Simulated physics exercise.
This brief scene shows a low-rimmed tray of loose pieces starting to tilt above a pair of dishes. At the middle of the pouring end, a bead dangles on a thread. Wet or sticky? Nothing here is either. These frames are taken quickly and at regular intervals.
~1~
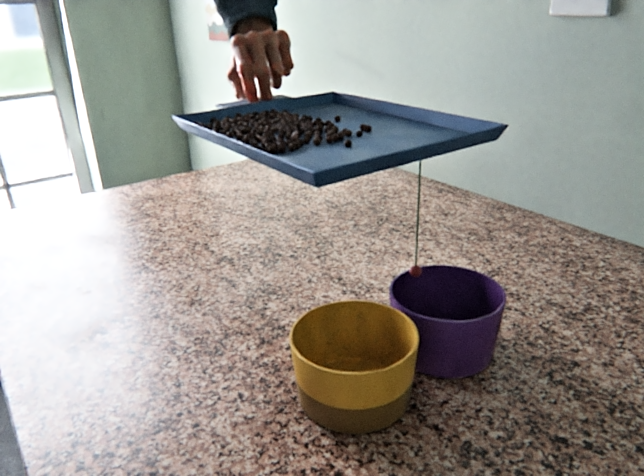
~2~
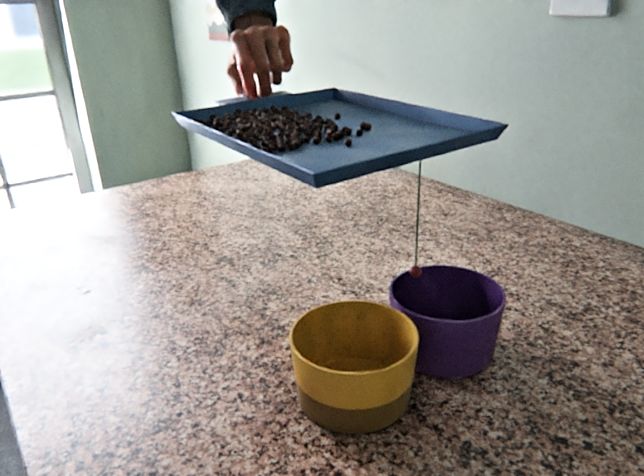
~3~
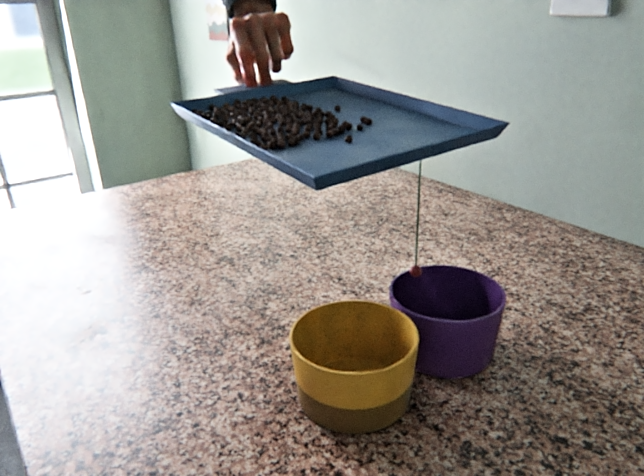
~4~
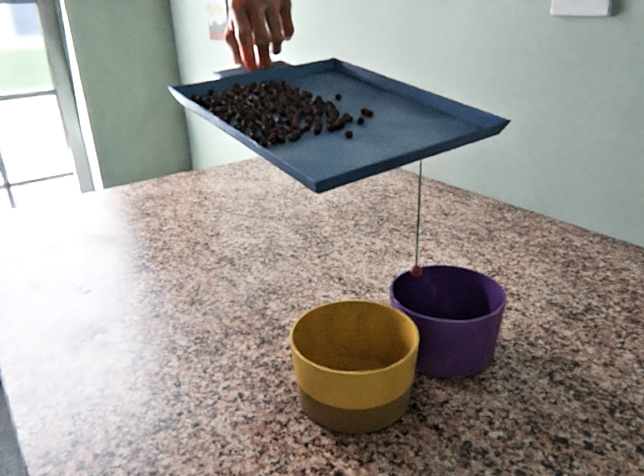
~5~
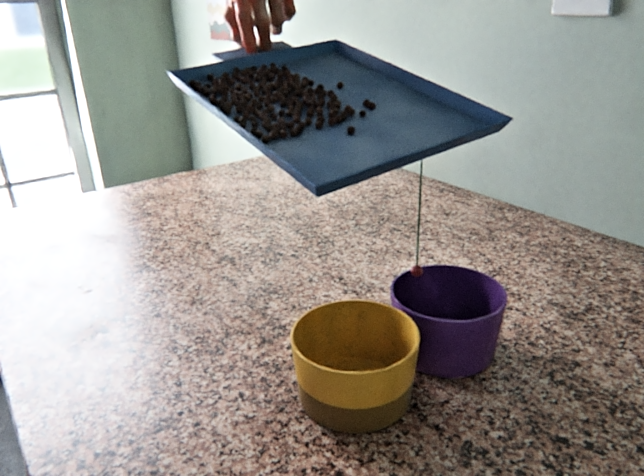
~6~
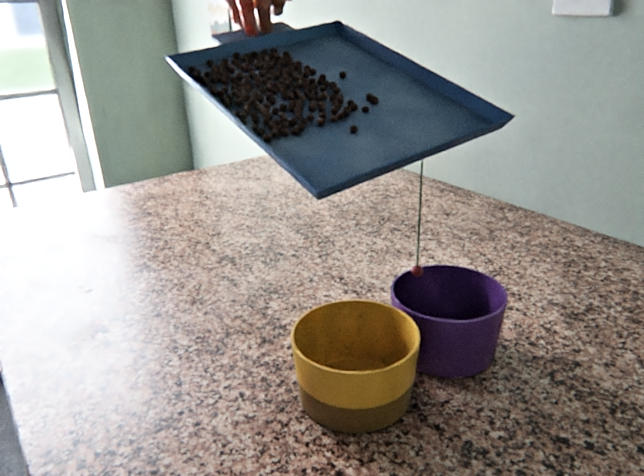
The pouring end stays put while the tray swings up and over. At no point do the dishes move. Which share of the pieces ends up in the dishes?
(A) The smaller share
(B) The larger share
(B) The larger share.
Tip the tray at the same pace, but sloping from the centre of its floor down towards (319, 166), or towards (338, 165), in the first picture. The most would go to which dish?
Tilt 1: Left-side dish. Tilt 2: Left-side dish.
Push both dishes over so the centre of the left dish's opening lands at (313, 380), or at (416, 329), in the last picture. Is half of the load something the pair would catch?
Place 1: Higher than half; place 2: Lower than half.
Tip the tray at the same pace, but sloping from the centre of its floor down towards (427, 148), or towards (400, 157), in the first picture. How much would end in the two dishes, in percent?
Respectively 20 % and 60 %.
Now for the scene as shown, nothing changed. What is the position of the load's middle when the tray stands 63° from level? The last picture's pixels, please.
The middle of the pieces sits at roughly (366, 367).
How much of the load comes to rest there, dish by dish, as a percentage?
So the left dish keeps 70 per cent, and the right one keeps 0 per cent.
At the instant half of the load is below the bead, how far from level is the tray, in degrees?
That would be about 60 degrees from level.
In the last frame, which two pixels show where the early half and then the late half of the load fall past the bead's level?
The first part at (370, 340); the rest at (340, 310).
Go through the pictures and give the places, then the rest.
In the first picture, corners of the pouring end (316, 169) and (498, 125), level; middle of the load (275, 127), allspice berries; left dish (396, 392); right dish (489, 340); bead on its thread (416, 271).
In the second picture, corners of the pouring end (316, 170) and (498, 124), level; middle of the load (275, 125).
In the third picture, corners of the pouring end (317, 172) and (499, 122), tipped barely, lowest at the left corner; middle of the load (275, 117).
In the fourth picture, corners of the pouring end (317, 176) and (501, 120), tipped a little, lowest at the left corner; middle of the load (275, 106).
In the fifth picture, corners of the pouring end (319, 180) and (503, 117), tipped a little, lowest at the left corner; middle of the load (276, 95).
In the sixth picture, corners of the pouring end (319, 184) and (505, 115), tipped clearly, lowest at the left corner; middle of the load (277, 85), the larger part on the move; left dish (397, 391); right dish (491, 340).
Just after the last frame, tray tipped steeply; roughly a quarter on the tray; roughly a third in the left dish; just a few in the right dish; roughly a quarter outside both; about a tenth in the air.
A moment on, tray tipped past a quarter turn; roughly two thirds in the left dish; just a few in the right dish; roughly a third outside both.
Further on, tray tipped past a quarter turn; roughly two thirds in the left dish; just a few in the right dish; roughly a third outside both.
When it is over, tray tipped past a quarter turn; roughly two thirds in the left dish; just a few in the right dish; roughly a third outside both.
